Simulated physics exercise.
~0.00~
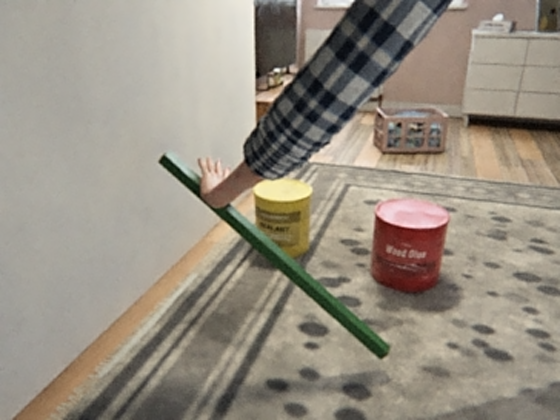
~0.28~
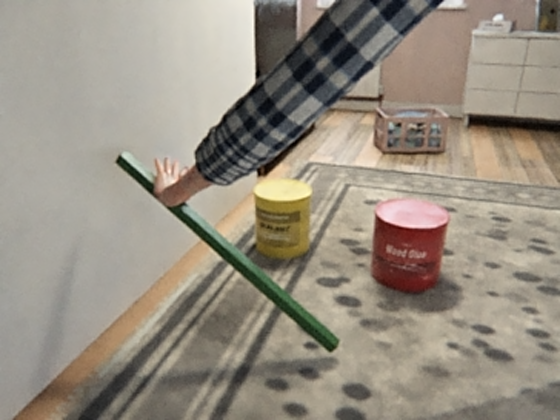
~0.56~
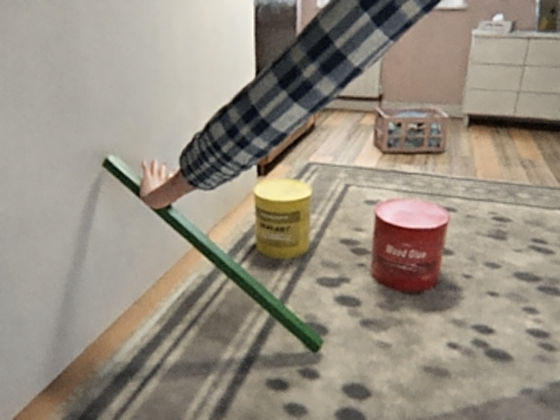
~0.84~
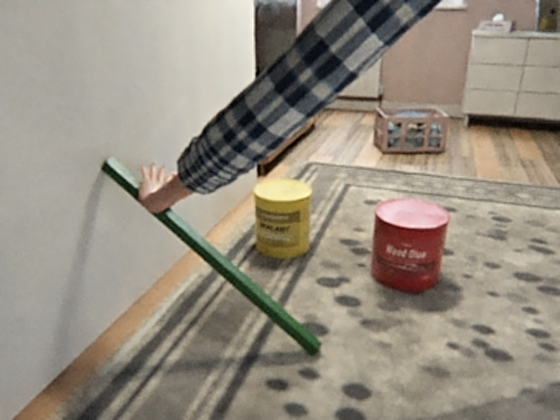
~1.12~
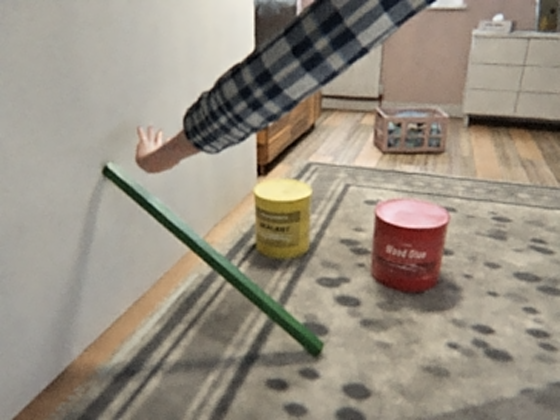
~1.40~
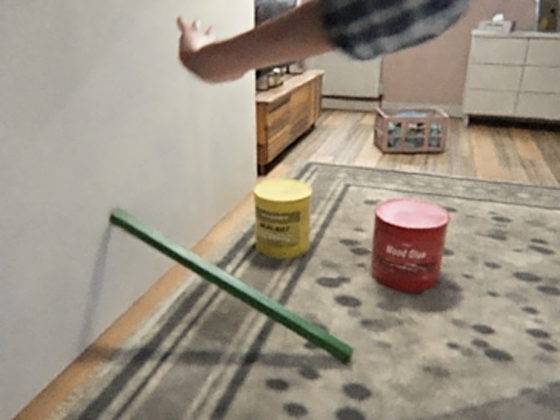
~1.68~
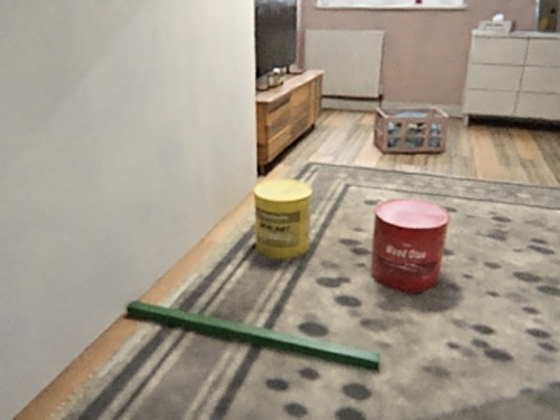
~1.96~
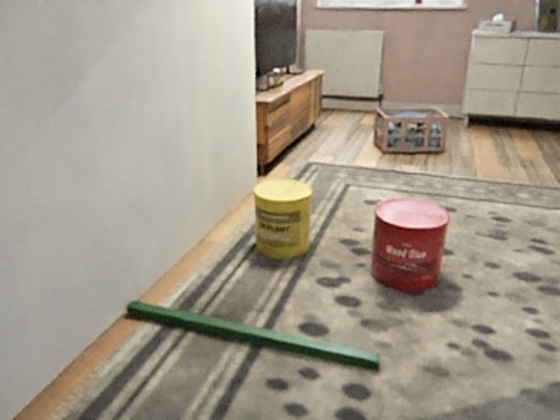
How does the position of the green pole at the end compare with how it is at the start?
At the start the green pole is slanted upright with a hand holding it, but at the end it lies on its side on the floor.
